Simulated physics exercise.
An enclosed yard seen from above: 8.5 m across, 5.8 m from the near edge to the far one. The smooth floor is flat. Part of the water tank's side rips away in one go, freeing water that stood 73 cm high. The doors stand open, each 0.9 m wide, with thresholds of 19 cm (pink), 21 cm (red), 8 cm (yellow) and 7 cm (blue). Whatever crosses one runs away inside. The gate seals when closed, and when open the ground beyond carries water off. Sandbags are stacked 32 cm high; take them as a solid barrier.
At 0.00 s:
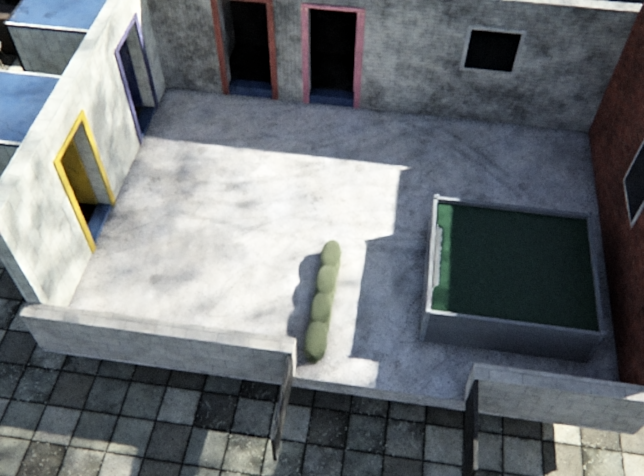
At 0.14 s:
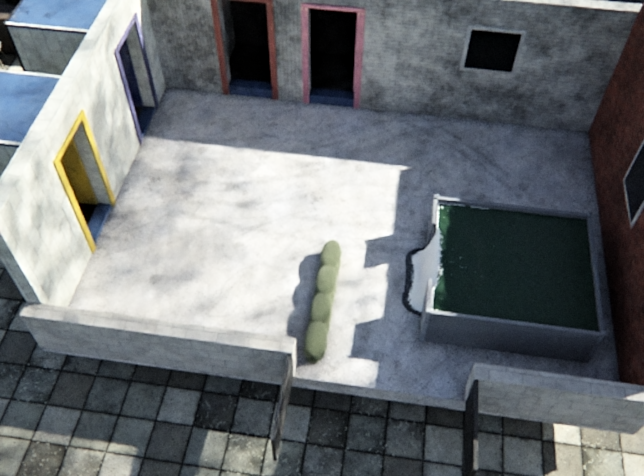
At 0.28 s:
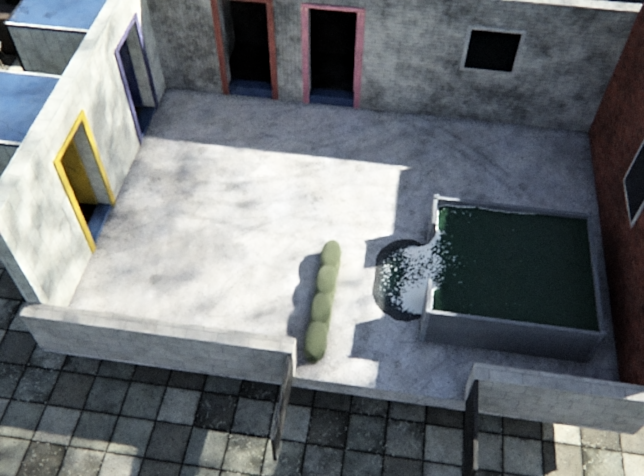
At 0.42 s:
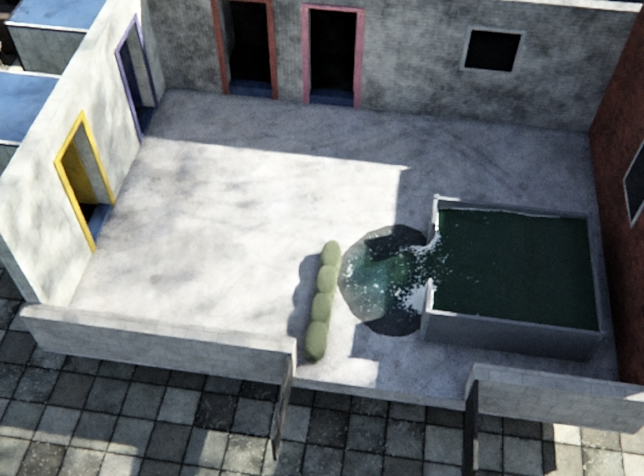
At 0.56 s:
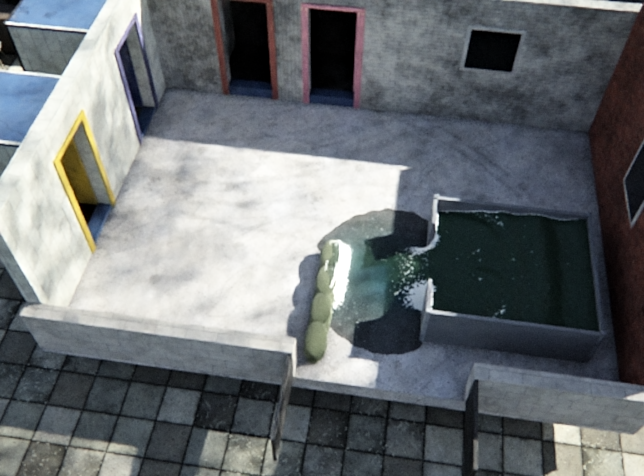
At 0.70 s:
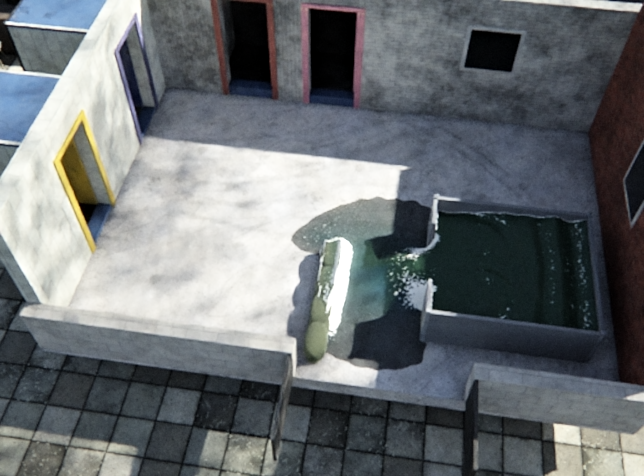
In this clip, the left side of a tank of dark green water in a walled yard breaks open, and water pours out leftward, foaming across the pale floor, reaching a row of green sandbags and spreading around their far end.
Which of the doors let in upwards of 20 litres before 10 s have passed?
Door by door: At the pink door it stays under the limit; at the red door it keeps below the limit; at the yellow door it stays under the limit; at the blue door it goes over the limit.
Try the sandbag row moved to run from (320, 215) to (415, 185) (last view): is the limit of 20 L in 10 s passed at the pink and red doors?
Then: Pink below, red under.
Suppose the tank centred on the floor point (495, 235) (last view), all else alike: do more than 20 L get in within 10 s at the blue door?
Against that limit: Blue over.
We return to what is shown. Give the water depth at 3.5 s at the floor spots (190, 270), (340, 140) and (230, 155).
In that order: 2, 3 and 3 cm.
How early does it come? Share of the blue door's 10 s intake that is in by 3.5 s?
About 10 per cent.
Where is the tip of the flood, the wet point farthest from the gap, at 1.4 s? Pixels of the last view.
Around (213, 187).
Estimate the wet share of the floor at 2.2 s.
Near 40 per cent is wet.
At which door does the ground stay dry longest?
It is the yellow one.
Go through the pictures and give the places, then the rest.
In the first picture, still water, 73 cm deep, in the water tank at (512, 263).
In the second picture, water pours out at (429, 272) and has run 0.6 m, to (414, 309); typically 7 cm deep outside, 73 cm at the water tank's back.
In the third picture, water pours out at (429, 273) and has run 0.9 m, to (384, 305); typically 12 cm deep outside, 73 cm at the water tank's back.
In the fourth picture, water pours out at (429, 273) and has run 1.4 m, to (342, 278); typically 8 cm deep outside, 73 cm at the water tank's back.
In the fifth picture, the front is at (322, 246), 1.9 m from the gap at (429, 272); 3.4 m2 of floor is under water; 72 cm left at the back of the water tank.
In the sixth picture, the front is at (299, 238), 2.3 m from the gap at (429, 272); 4.4 m2 of floor is under water; 68 cm left at the back of the water tank.
After 1.4 s water covers 20 % of the floor and is deepest (48 cm) near (339, 278); pink door not reached, red door not reached, yellow door not reached, blue door not reached.
After 2.2 s water covers 40 % of the floor and is deepest (45 cm) near (339, 278); pink door not reached, red door not reached, yellow door not reached, blue door not reached.
After 3.5 s water covers 55 % of the floor and is deepest (28 cm) near (339, 278); pink door 15 cm at the sill, 0 L in, red door 14 cm at the sill, 0 L in, yellow door 3 cm at the sill, 0 L in, blue door 14 cm at the sill, 9 L in.
After 6.0 s water covers 55 % of the floor and is deepest (20 cm) near (339, 278); pink door 11 cm at the sill, 0 L in, red door 13 cm at the sill, 0 L in, yellow door 6 cm at the sill, 0 L in, blue door 11 cm at the sill, 71 L in.
After 10.0 s water covers 80 % of the floor and is deepest (14 cm) near (302, 352); pink door 7 cm at the sill, 0 L in, red door 7 cm at the sill, 0 L in, yellow door 4 cm at the sill, 0 L in, blue door 8 cm at the sill, 102 L in.
